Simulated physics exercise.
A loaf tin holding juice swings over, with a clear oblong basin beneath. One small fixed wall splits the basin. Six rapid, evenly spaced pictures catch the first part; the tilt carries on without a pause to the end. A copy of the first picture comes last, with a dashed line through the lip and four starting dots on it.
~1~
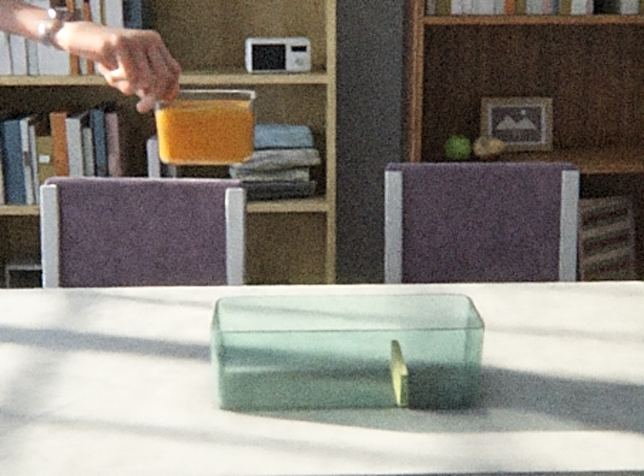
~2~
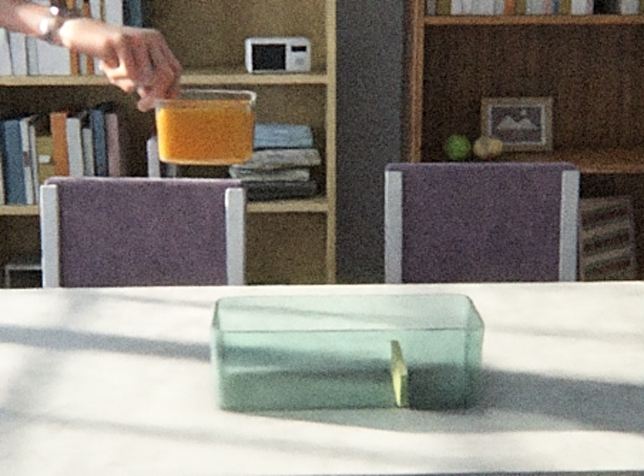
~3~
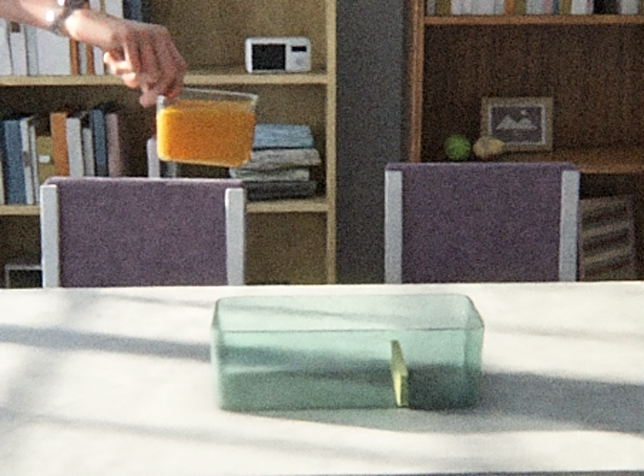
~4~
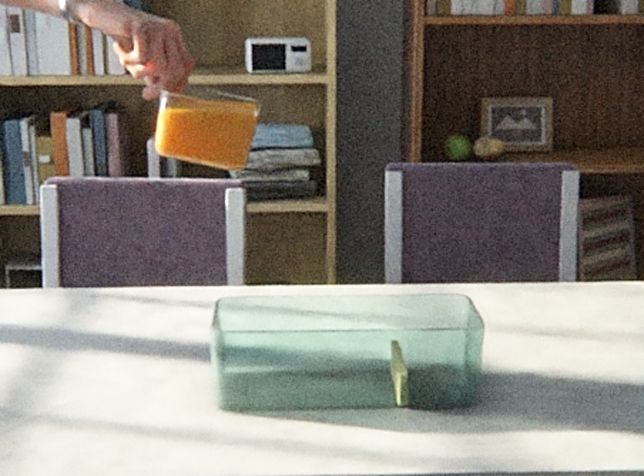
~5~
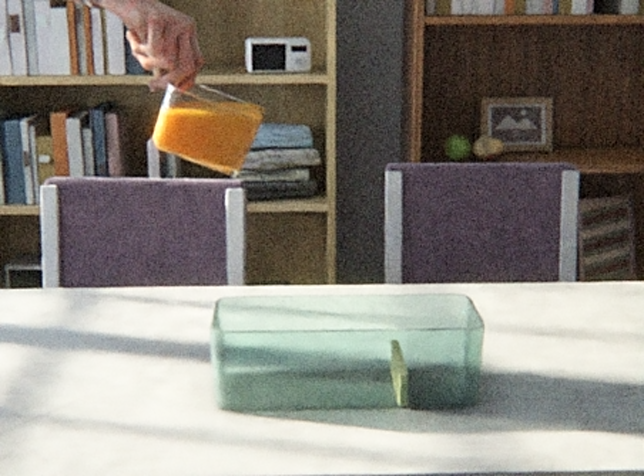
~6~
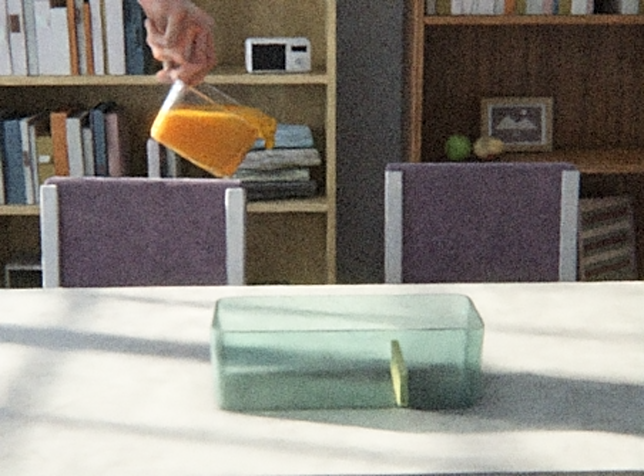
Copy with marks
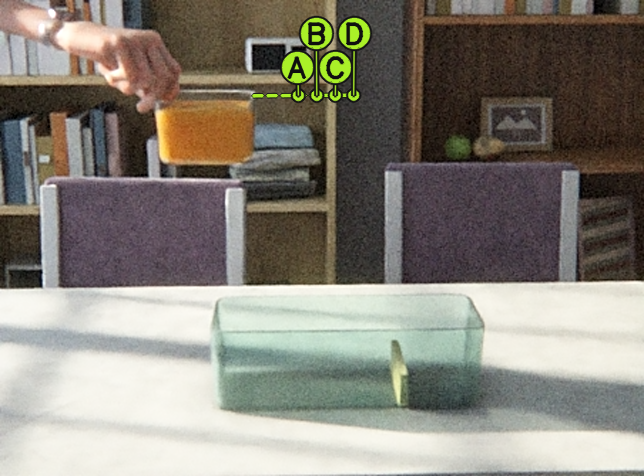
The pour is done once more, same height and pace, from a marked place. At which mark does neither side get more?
B works best here.
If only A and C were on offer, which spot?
That is spot C.
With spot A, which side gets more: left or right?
More ends on the left.
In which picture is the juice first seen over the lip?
In picture 5.
On the marked copy, A at (298, 95); B at (316, 95); C at (335, 95); D at (353, 95).
Choosing A, about 85 % ends left of the wall and 10 % right of it; 5 % is lost outside.
Choosing B, about 49 % ends left of the wall and 48 % right of it; 3 % is lost outside.
Choosing C, about 34 % ends left of the wall and 63 % right of it; 3 % is lost outside.
Choosing D, about 24 % ends left of the wall and 73 % right of it.
